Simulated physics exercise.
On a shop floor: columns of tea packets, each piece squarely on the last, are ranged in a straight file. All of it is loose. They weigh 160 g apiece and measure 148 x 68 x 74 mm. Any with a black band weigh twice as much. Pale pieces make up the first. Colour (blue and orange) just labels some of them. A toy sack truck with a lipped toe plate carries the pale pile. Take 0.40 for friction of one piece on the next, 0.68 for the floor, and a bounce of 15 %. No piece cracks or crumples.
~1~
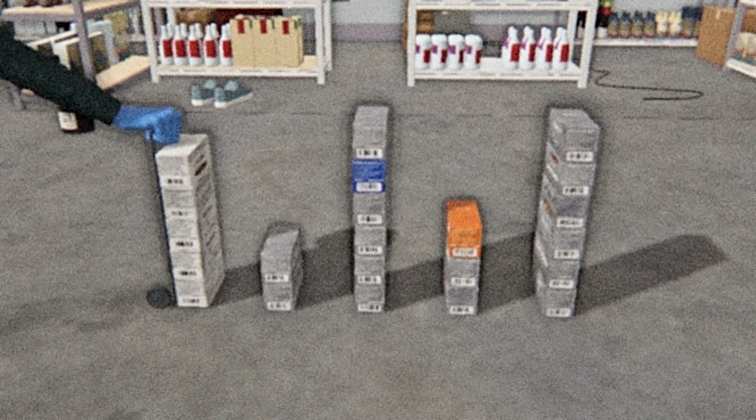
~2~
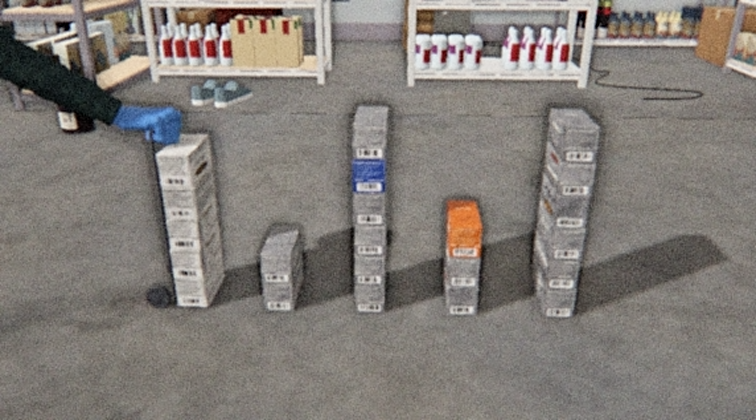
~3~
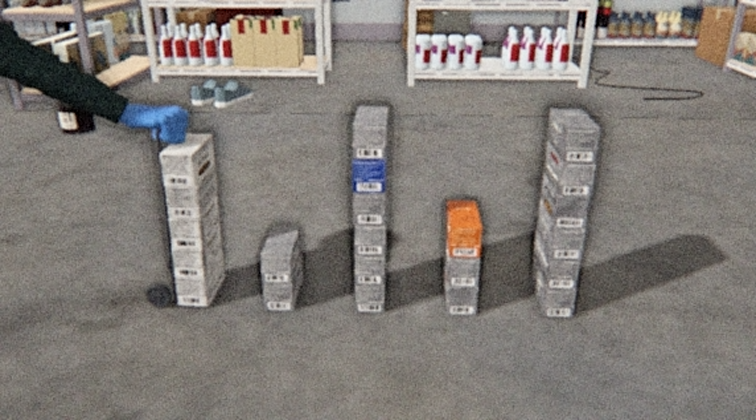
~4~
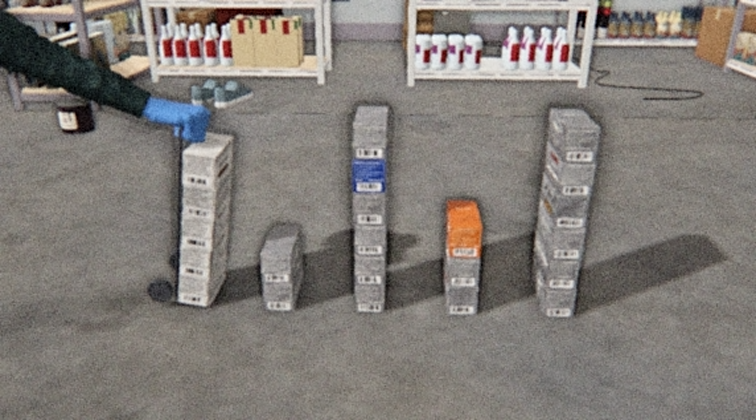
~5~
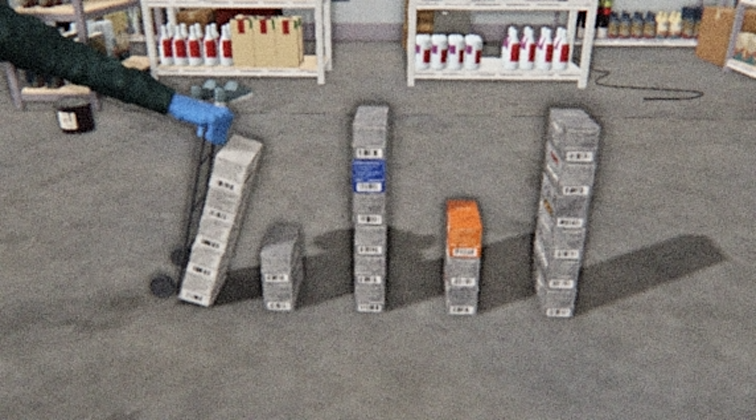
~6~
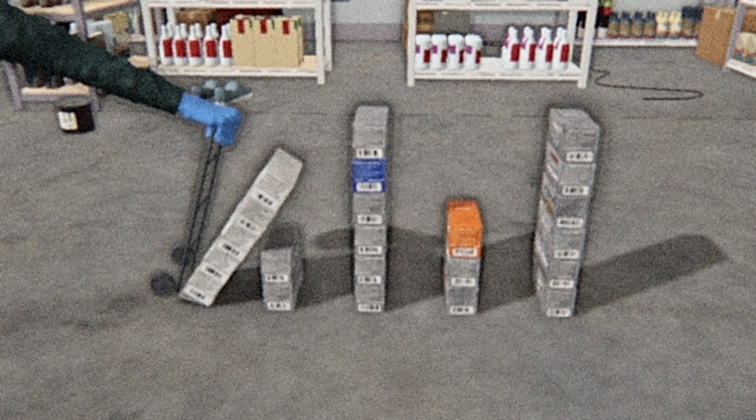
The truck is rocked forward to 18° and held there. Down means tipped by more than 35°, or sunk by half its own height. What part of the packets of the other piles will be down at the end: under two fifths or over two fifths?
Under two fifths of them.
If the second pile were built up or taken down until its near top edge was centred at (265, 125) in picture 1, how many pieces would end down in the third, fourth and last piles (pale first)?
In that case third 5, fourth 3, last 6.
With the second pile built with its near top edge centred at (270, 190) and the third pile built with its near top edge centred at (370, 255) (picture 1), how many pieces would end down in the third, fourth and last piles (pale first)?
Then third 1, fourth 2, last 0.
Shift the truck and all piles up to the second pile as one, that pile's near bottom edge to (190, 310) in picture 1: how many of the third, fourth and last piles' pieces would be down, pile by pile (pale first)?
Then third 0, fourth 0, last 0.
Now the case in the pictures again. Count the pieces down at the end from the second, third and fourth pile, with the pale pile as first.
By pile: Second 0, third 0, fourth 0.
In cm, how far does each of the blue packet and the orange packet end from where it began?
Moved: Blue 0, orange 0.
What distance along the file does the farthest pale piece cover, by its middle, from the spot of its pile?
Roughly 34 cm along.
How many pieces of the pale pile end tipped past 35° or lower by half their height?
The count is 4.
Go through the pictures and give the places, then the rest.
In the first picture (pixels give the middle of a visible side), truck frame (156, 170) 0° forward; orange packet (466, 243); blue packet (369, 177); none of the others has stirred.
Truck frame (156, 170) 0° forward; blue packet (369, 177), in the second picture.
Truck frame (161, 169) 2° forward; blue packet (369, 177), in the third picture.
Truck frame (180, 166) 9° forward, top of the pale pile leaning 9°; blue packet (369, 177); none of the others has stirred, in the fourth picture.
Truck frame (199, 166) 16° forward, top of the pale pile leaning 20°; blue packet (369, 177); none of the others has stirred, in the fifth picture.
Truck frame (205, 167) 18° forward, top of the pale pile leaning 35°; blue packet (369, 177); orange packet (466, 243); none of the others has stirred, in the sixth picture.
Then, 0.06 s past the last view, 5 of the pale pile down; none of the 17 other packets down.
Then, 0.14 s past the last view, 4 of the pale pile down; none of the 17 other packets down, 1 disturbed.
Then, 0.54 s past the last view, 4 of the pale pile down; none of the 17 other packets down, 4 disturbed; blue packet 7 mm from its place.
Then, 1.34 s past the last view, 4 of the pale pile down; none of the 17 other packets down, 4 disturbed; blue packet 9 mm from its place.
In the end, 4 of the pale pile down; none of the 17 other packets down, 4 disturbed; blue packet 9 mm from its place; orange packet unmoved. That is 0 per cent. From the last view, middles, blue packet near (375, 165), orange packet near (463, 228).
